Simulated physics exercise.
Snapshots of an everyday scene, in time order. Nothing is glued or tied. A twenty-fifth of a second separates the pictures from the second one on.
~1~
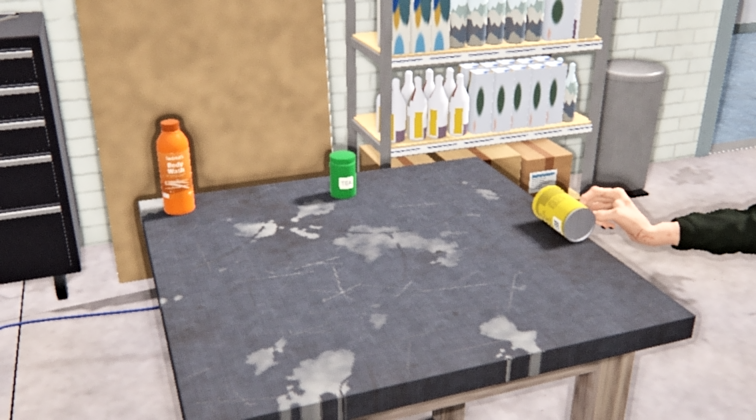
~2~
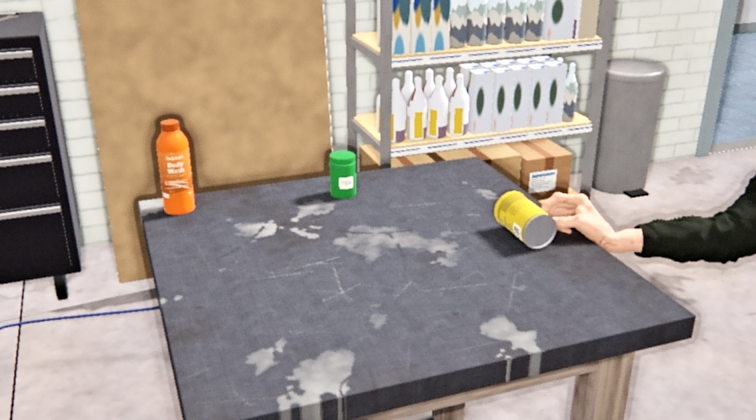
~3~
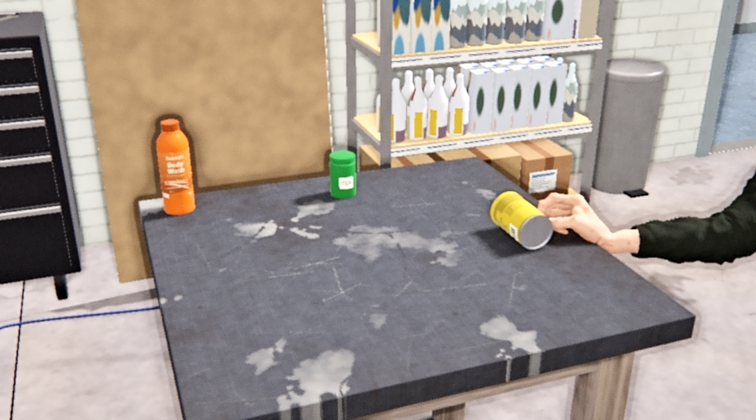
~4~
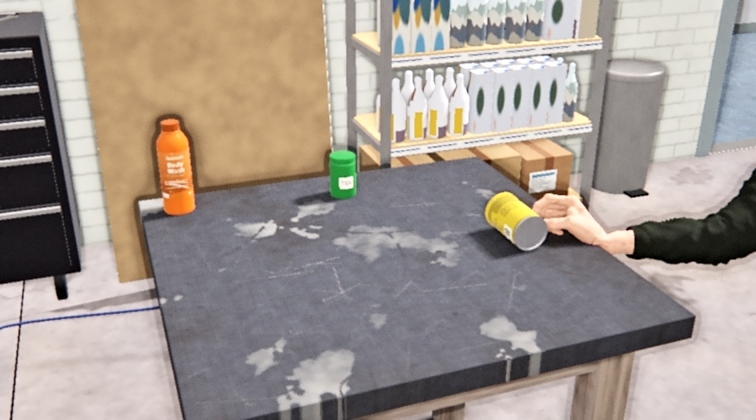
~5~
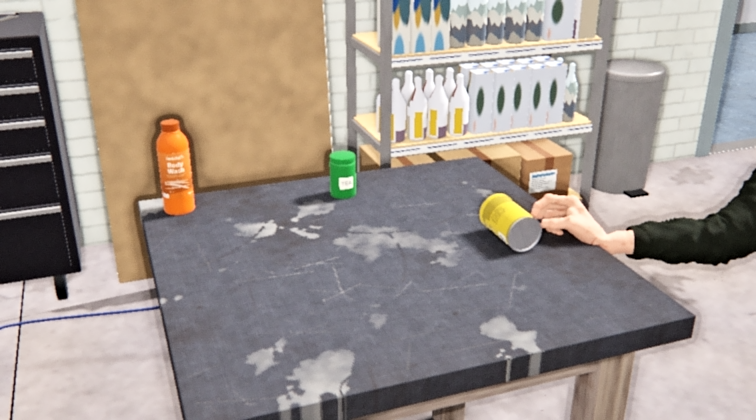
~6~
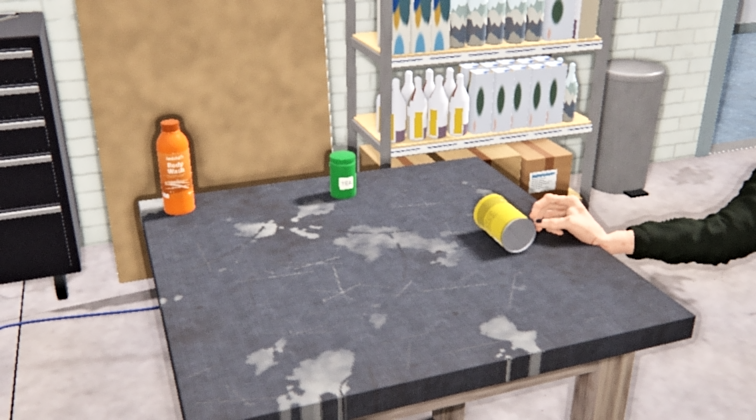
A yellow tin lies on its side at the right of a dark, pale-stained table, seen from slightly above by a still camera in a workshop-like room with shelves behind. An orange bottle stands at the left and a green container near the back edge. A dark-sleeved arm reaches in from the right, its hand by the tin, which shifts left, then rolls slightly farther.
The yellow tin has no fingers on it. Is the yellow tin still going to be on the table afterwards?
Yes, it is still there.
Then, 0.10 s later than the last frame, yellow tin moved about its own width near (491, 226).
Then, 0.30 s later than the last frame, yellow tin moved about its own width near (468, 230).
Then, 0.50 s later than the last frame, yellow tin moved well along near (450, 233).
Then, 0.80 s later than the last frame, yellow tin moved well along near (434, 235).
When it is over, moved from the start, yellow tin. End places, in pixels of the last picture, yellow tin near (430, 236).
